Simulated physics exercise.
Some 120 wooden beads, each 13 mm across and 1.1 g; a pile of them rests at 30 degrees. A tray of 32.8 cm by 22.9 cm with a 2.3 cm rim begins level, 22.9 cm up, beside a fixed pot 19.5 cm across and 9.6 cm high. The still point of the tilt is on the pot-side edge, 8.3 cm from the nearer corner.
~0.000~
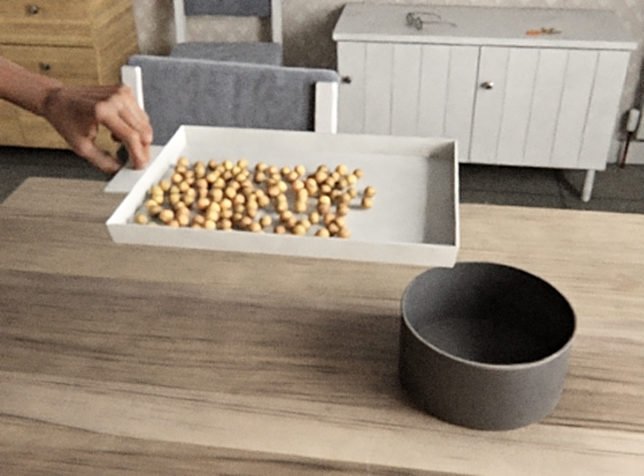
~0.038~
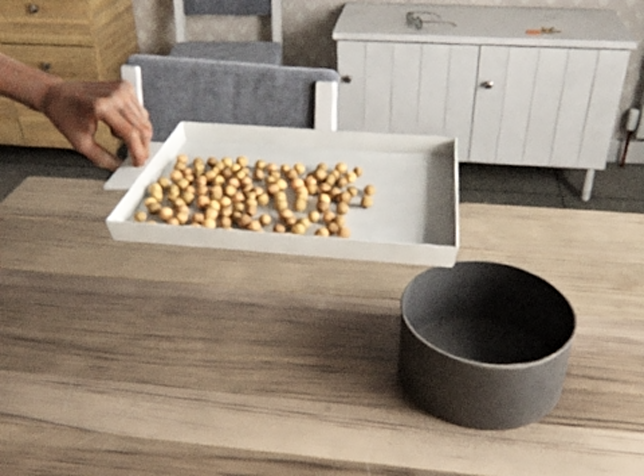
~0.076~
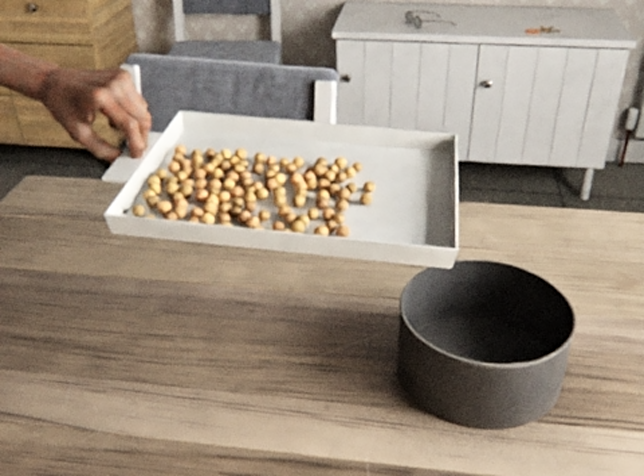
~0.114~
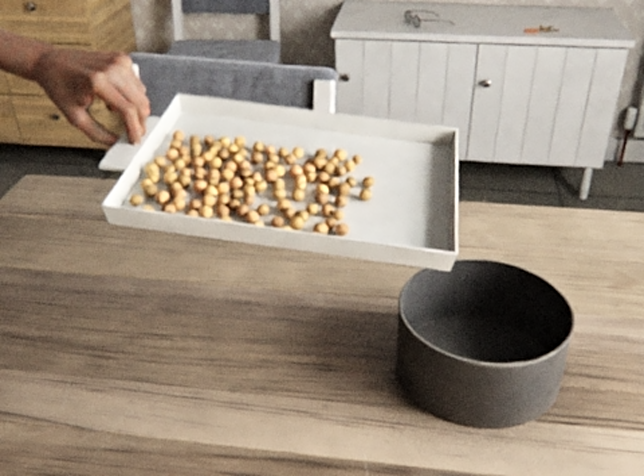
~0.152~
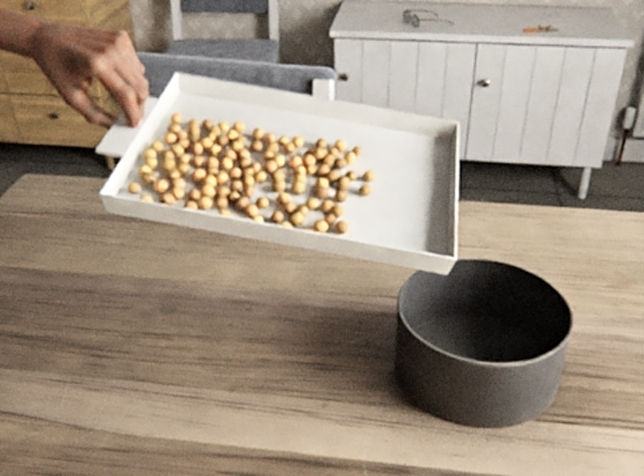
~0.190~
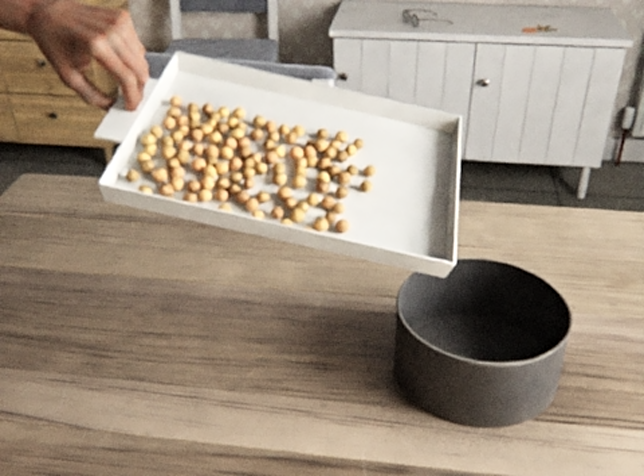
The video shows a hand holding a white rectangular tray of small round tan pieces beside a dark round pot on a wooden table, then raising the tray's left side so it slopes down to the right.
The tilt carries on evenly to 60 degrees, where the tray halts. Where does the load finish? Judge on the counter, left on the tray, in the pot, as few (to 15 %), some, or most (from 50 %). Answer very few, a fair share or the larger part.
Counter: A fair share, tray: The larger part, pot: Very few.
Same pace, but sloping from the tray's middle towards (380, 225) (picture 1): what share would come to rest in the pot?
Some 10 per cent.
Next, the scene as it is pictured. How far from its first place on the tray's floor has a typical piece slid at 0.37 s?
Roughly 3 cm.
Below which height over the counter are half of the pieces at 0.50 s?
Roughly 28 cm.
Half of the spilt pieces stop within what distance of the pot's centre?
Some 28 cm.
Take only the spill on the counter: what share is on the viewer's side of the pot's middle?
About 100 per cent.
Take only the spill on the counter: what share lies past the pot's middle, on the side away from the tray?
About 70 per cent.
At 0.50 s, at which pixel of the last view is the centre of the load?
Near (324, 191).
After 0.37 s, tilt 39 degrees; the tray holds 100 %, the pot 0 %.
Then, at 0.50 s, tilt 55 degrees; the tray holds 100 %, the pot 0 %.
After 0.75 s, tilt 60 degrees; the tray holds 80 %, the pot 0 %.
At rest (2.1 s), counter 35 %, tray 65 %, pot 0 %.
